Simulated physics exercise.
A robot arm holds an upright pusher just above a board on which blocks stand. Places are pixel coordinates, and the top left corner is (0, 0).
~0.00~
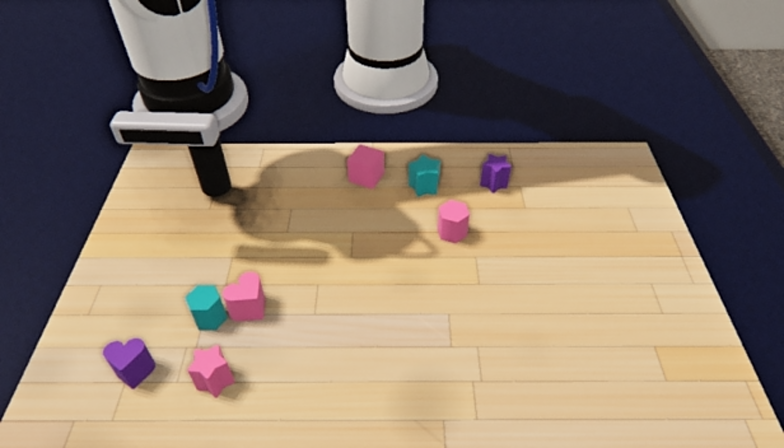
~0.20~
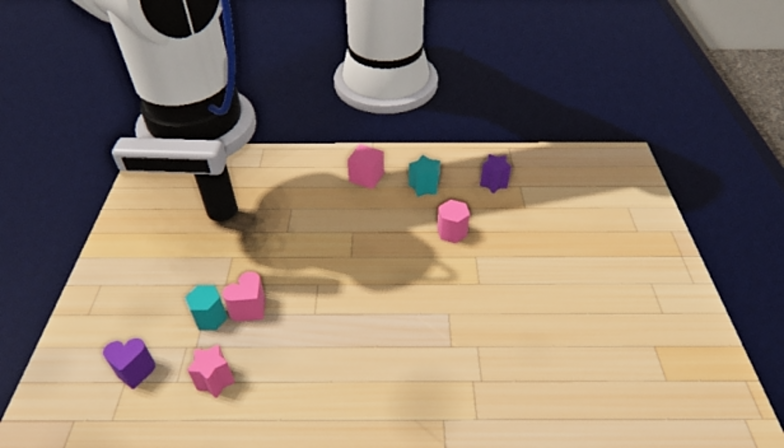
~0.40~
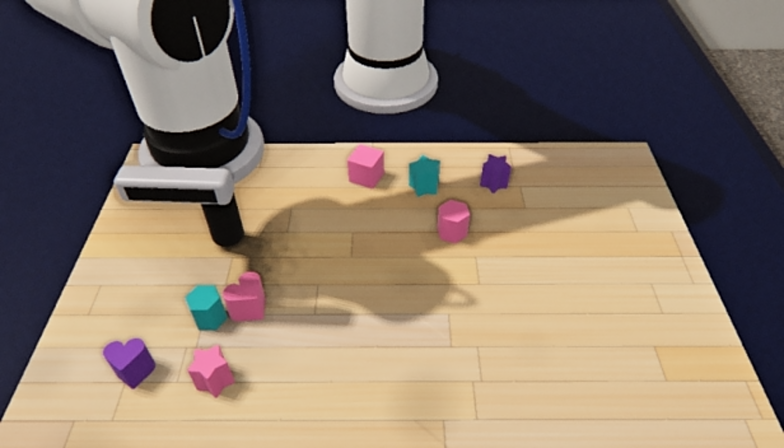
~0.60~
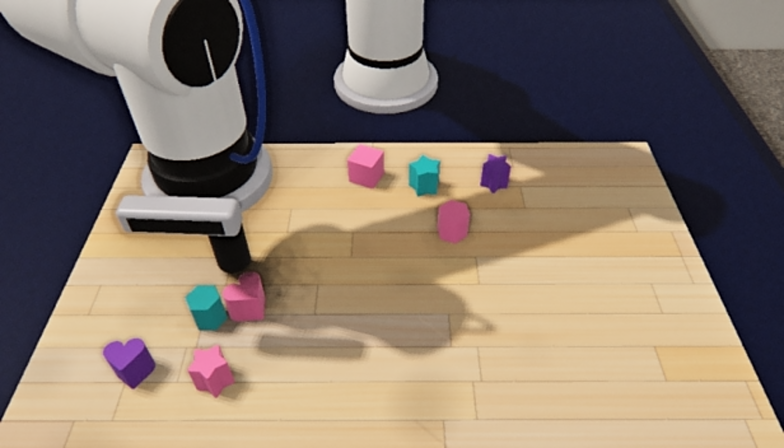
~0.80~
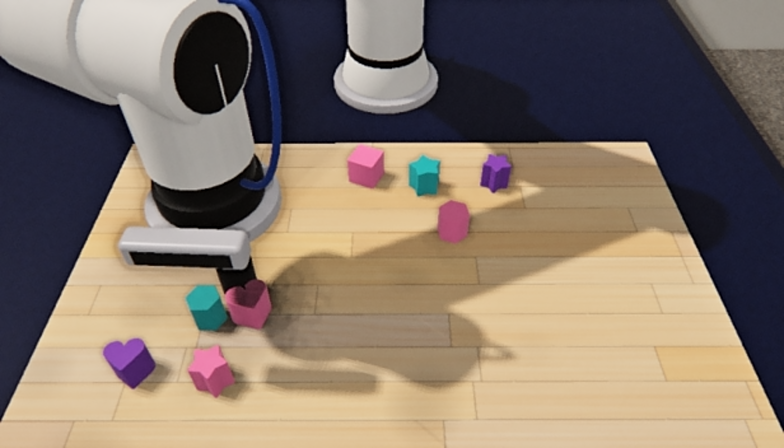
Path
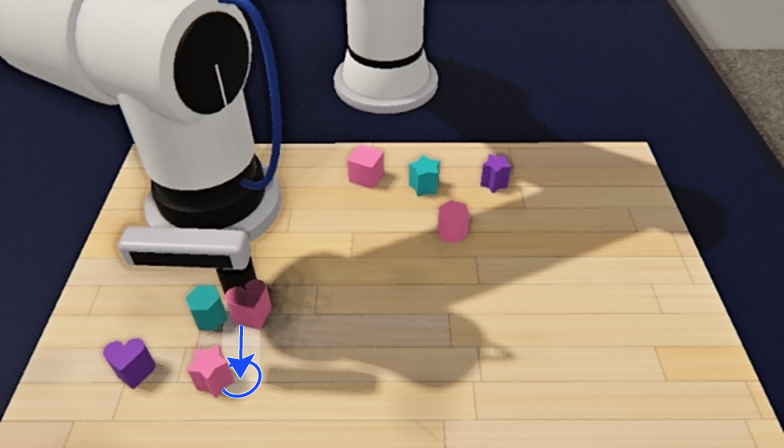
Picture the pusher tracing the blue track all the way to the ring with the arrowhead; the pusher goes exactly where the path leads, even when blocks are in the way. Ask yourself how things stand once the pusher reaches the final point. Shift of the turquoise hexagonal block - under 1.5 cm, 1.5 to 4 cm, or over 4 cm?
Covers under 1.5 cm.
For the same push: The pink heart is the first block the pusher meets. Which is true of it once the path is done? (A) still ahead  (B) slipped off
My answer is option B.
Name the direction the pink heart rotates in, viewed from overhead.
Anticlockwise, looking down.
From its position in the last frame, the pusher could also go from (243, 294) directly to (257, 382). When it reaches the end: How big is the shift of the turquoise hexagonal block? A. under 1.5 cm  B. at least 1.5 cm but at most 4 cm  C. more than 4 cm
Choice A: Under 1.5 cm.
The drawn path runs straight from (243, 294) to (240, 378).
What follows on the original path. Halfway along, pusher at (239, 329); turquoise hexagonal block at (199, 300), turned 15° clockwise; pink heart at (258, 330), turned 25° anticlockwise.
At the end, pusher at (238, 372); purple heart not moved; turquoise hexagonal block at (199, 300), turned 15° clockwise; pink star-shaped block at (198, 371); pink heart at (269, 346), turned 75° anticlockwise.
